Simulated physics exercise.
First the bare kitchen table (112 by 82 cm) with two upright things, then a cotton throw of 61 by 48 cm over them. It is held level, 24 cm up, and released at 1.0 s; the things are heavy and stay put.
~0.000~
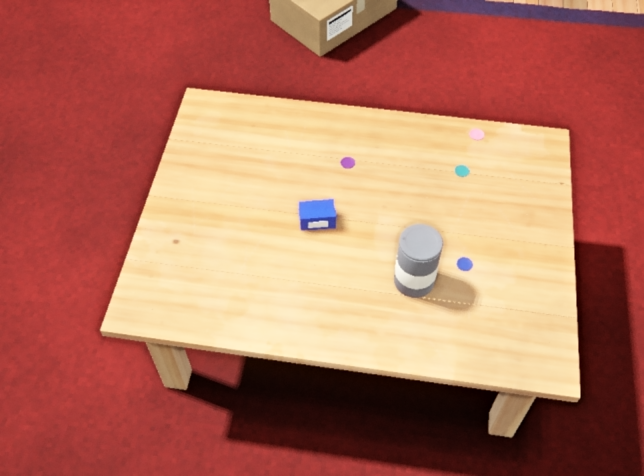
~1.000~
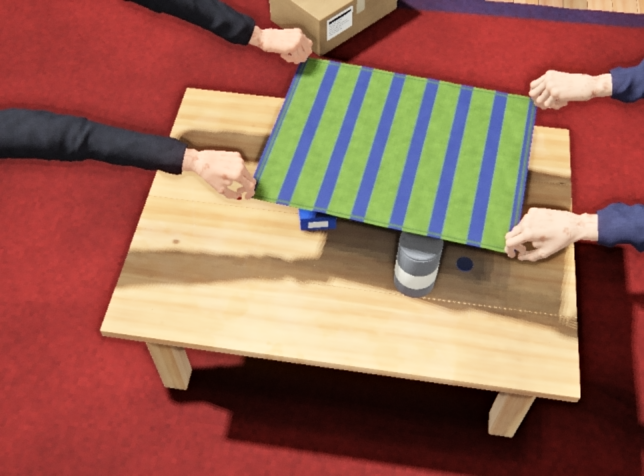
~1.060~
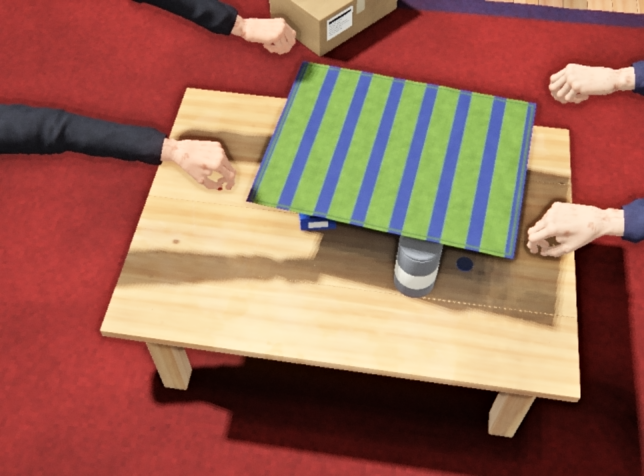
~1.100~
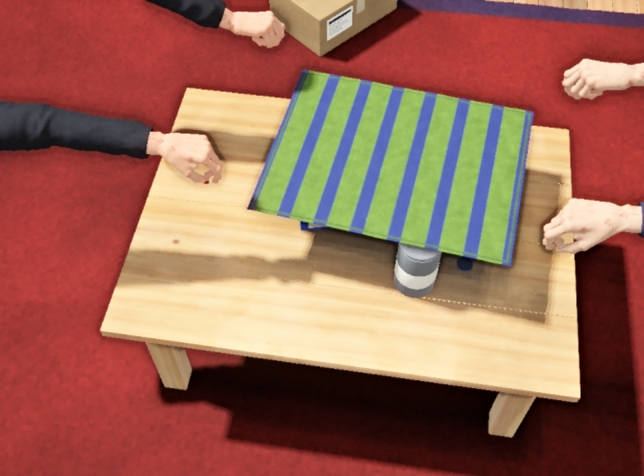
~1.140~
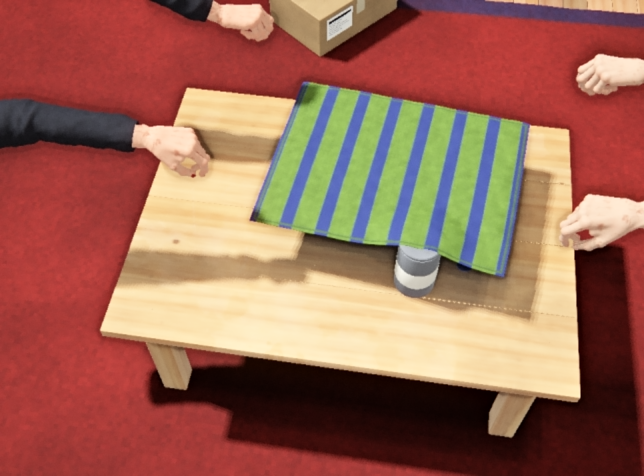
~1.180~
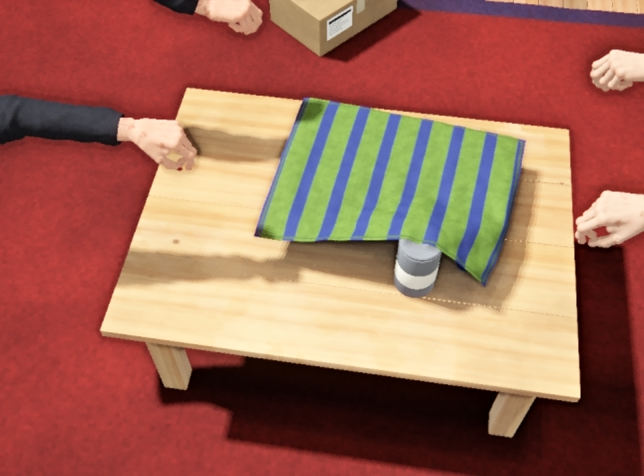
In this clip, two pairs of hands hold a green-and-blue striped cloth level above a wooden table with a blue box and grey canister, then release it and draw back as it sinks, bending over the canister.
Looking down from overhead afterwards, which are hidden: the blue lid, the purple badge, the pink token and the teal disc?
Result: Blue lid vanishes under it, purple badge ends under the cloth, pink token still shows, teal disc ends under the cloth.
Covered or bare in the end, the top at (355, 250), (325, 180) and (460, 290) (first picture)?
In that order: Covered, under it, free.
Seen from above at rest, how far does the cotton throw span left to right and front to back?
Some 62 cm across and 48 cm deep.
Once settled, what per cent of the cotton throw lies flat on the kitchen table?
About 50 per cent.
After 1.4 s, 45 % of it is down, spanning 62 by 48 cm, above teal disc, blue lid, purple badge.
After 1.5 s, 50 % of it is down, spanning 62 by 47 cm, above teal disc, blue lid, purple badge.
After 1.7 s, 50 % of it is down, spanning 62 by 48 cm, above teal disc, blue lid, purple badge.
After 1.9 s, 50 % of it is down, spanning 62 by 47 cm, above teal disc, blue lid, purple badge.
After 2.7 s, 50 % of it is down, spanning 62 by 47 cm, above teal disc, blue lid, purple badge.
